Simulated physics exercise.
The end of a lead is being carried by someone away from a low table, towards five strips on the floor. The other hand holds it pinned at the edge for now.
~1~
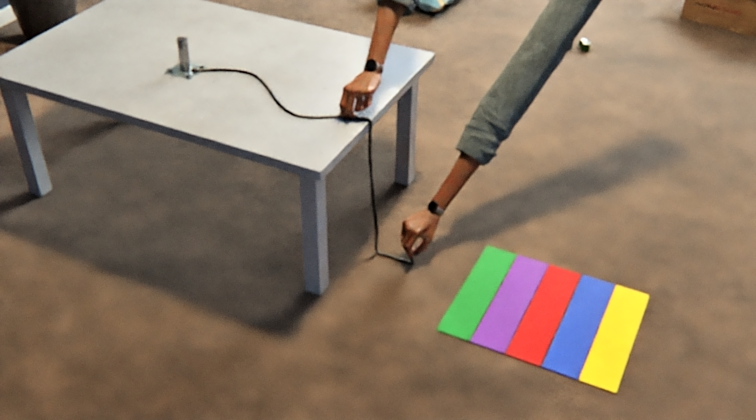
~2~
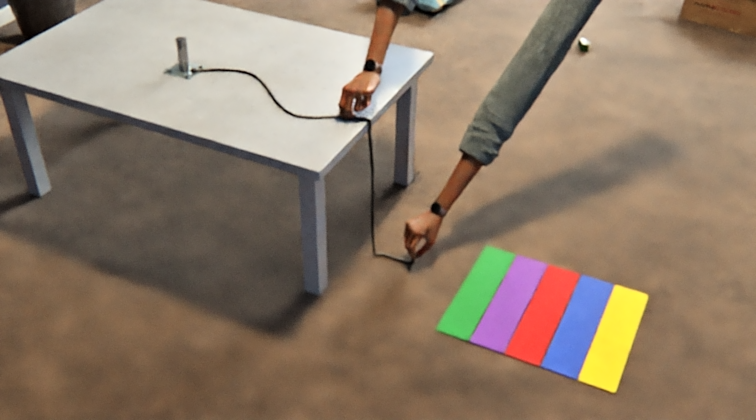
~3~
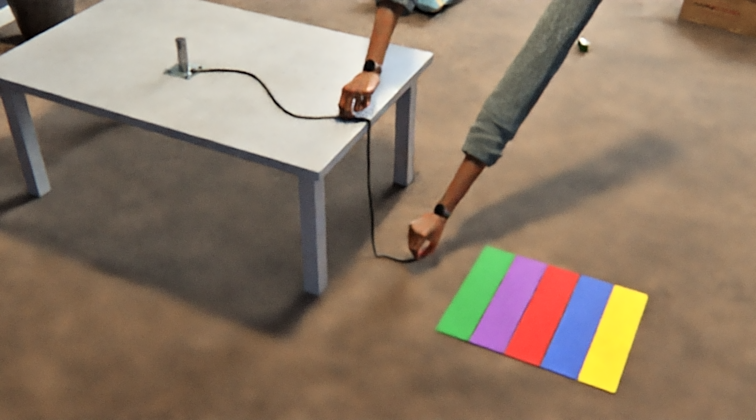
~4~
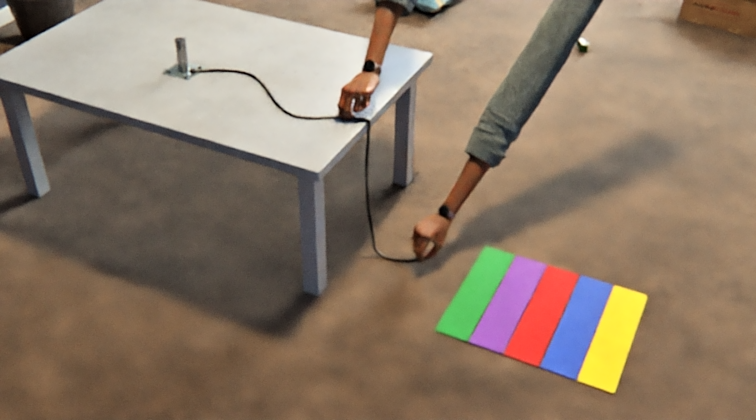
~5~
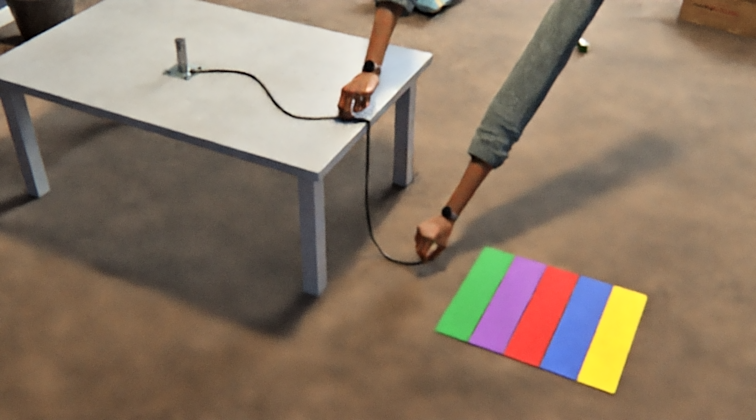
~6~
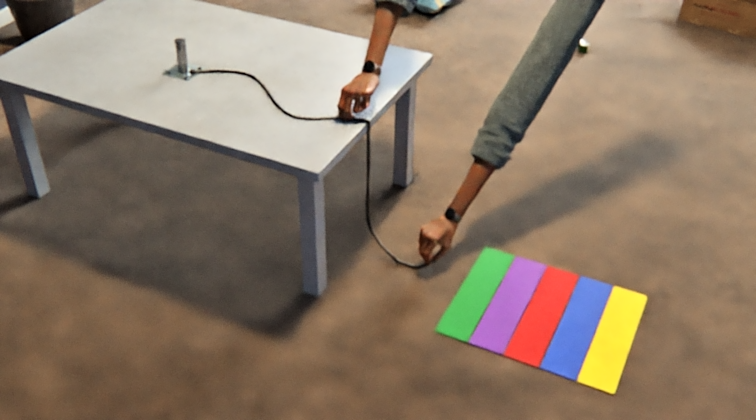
Hand holding the end of a black cord inches slightly right near five coloured strips, another hand pinning it at a table's edge.
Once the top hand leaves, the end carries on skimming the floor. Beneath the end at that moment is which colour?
Beneath it is red.
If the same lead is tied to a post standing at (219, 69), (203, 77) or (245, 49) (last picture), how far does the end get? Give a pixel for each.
The places come out near (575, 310), (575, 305) and (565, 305).
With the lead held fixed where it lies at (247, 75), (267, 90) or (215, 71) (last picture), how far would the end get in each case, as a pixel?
The three spots are (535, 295), (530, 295) and (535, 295), in that order.
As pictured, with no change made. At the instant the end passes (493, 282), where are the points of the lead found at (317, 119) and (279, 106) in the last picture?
One heads to (346, 116) and the other heads to (304, 103).
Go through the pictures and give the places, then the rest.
End (413, 254); green (462, 319); purple (496, 330); red (531, 342); blue (567, 355); yellow (604, 367), in the first picture.
End (417, 255); lead through (225, 70) (269, 91) (304, 117) (370, 129) (373, 190) (374, 246), in the second picture.
End (420, 257), in the third picture.
End (424, 259); lead through (224, 71) (268, 91) (304, 118) (368, 130) (367, 190) (374, 246), in the fourth picture.
End (428, 260), in the fifth picture.
End (431, 262); lead through (224, 72) (268, 92) (303, 118) (368, 131) (368, 191) (381, 245), in the sixth picture.
A little later, end near (493, 282); over green.
Next, end near (525, 292); over purple.
When it is tight, end near (543, 298); over red. The end stops over the red strip.
